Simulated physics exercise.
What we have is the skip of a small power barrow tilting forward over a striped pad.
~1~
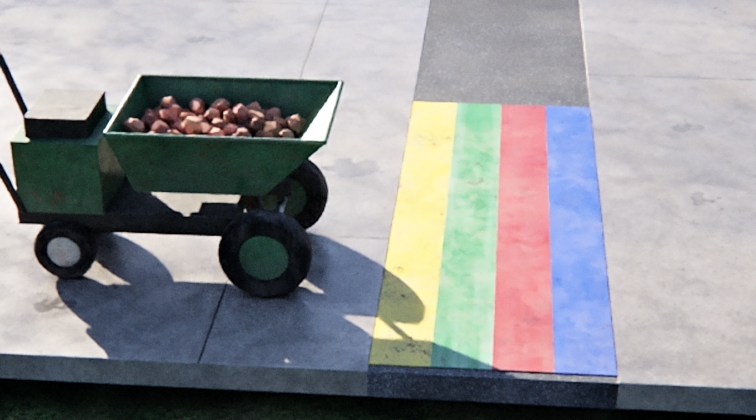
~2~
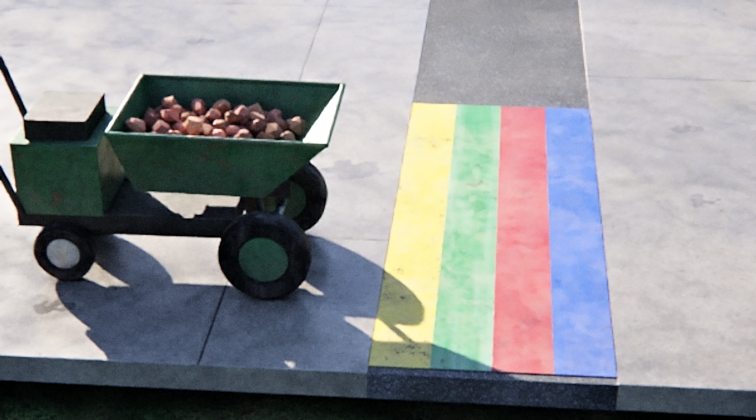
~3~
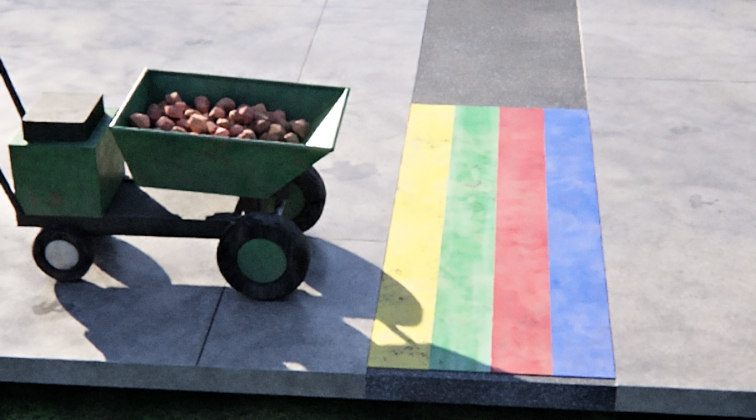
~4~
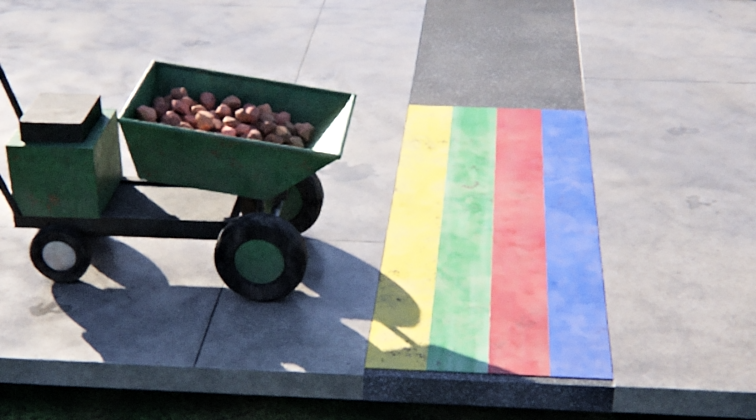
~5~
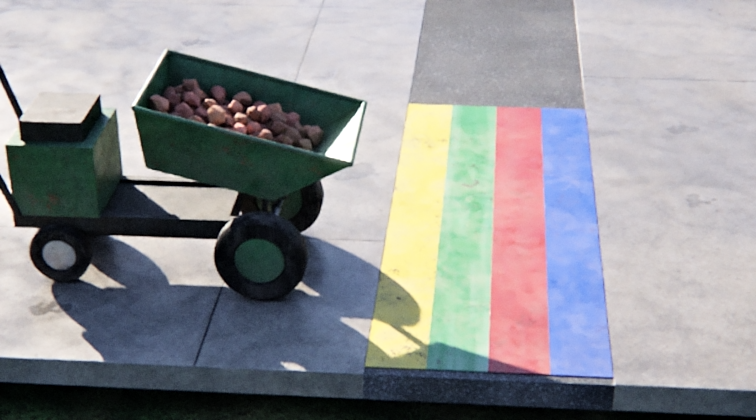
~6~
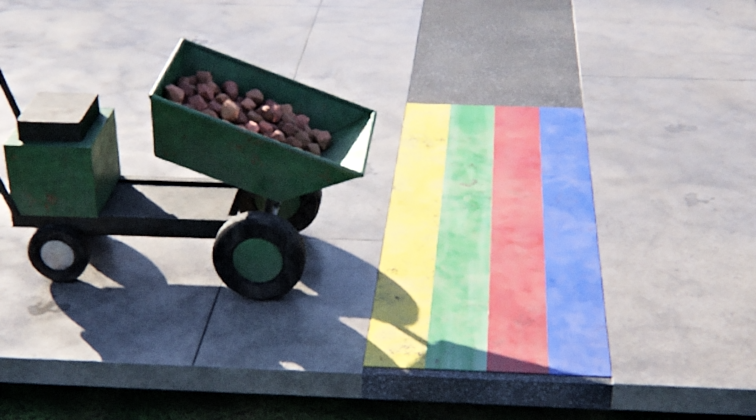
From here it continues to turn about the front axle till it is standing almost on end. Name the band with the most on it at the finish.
The green one.
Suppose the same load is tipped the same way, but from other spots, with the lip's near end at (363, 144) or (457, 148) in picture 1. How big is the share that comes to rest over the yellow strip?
0 % for the first, 0 % for the second.
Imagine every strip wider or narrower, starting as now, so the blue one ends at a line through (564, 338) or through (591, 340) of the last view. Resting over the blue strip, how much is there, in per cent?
10 and 10 percent, roughly.
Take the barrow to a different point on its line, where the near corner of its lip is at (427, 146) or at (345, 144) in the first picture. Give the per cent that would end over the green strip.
About 0 per cent, then about 30 per cent.
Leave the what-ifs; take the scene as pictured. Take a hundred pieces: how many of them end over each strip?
In per cent, approximately: Yellow 15, green 30, red 20, blue 5.
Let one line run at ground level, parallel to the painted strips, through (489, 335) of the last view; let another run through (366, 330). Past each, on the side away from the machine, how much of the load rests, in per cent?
First 20 in a hundred, second 70 in a hundred.
Shortly afterwards, skip tipped steeply; the whole lot in the skip.
Next, skip tipped right over; near two thirds in the skip; a little over the yellow strip; near a quarter over the green strip; only a few over the red strip.
Some moments later, skip tipped right over; near a quarter in the skip; a little over the yellow strip; near a third over the green strip; near a quarter over the red strip; a little over the blue strip; only a few off the paint.
In the end, skip tipped right over; near a quarter in the skip; a little over the yellow strip; near a third over the green strip; near a quarter over the red strip; a little over the blue strip; only a few off the paint.
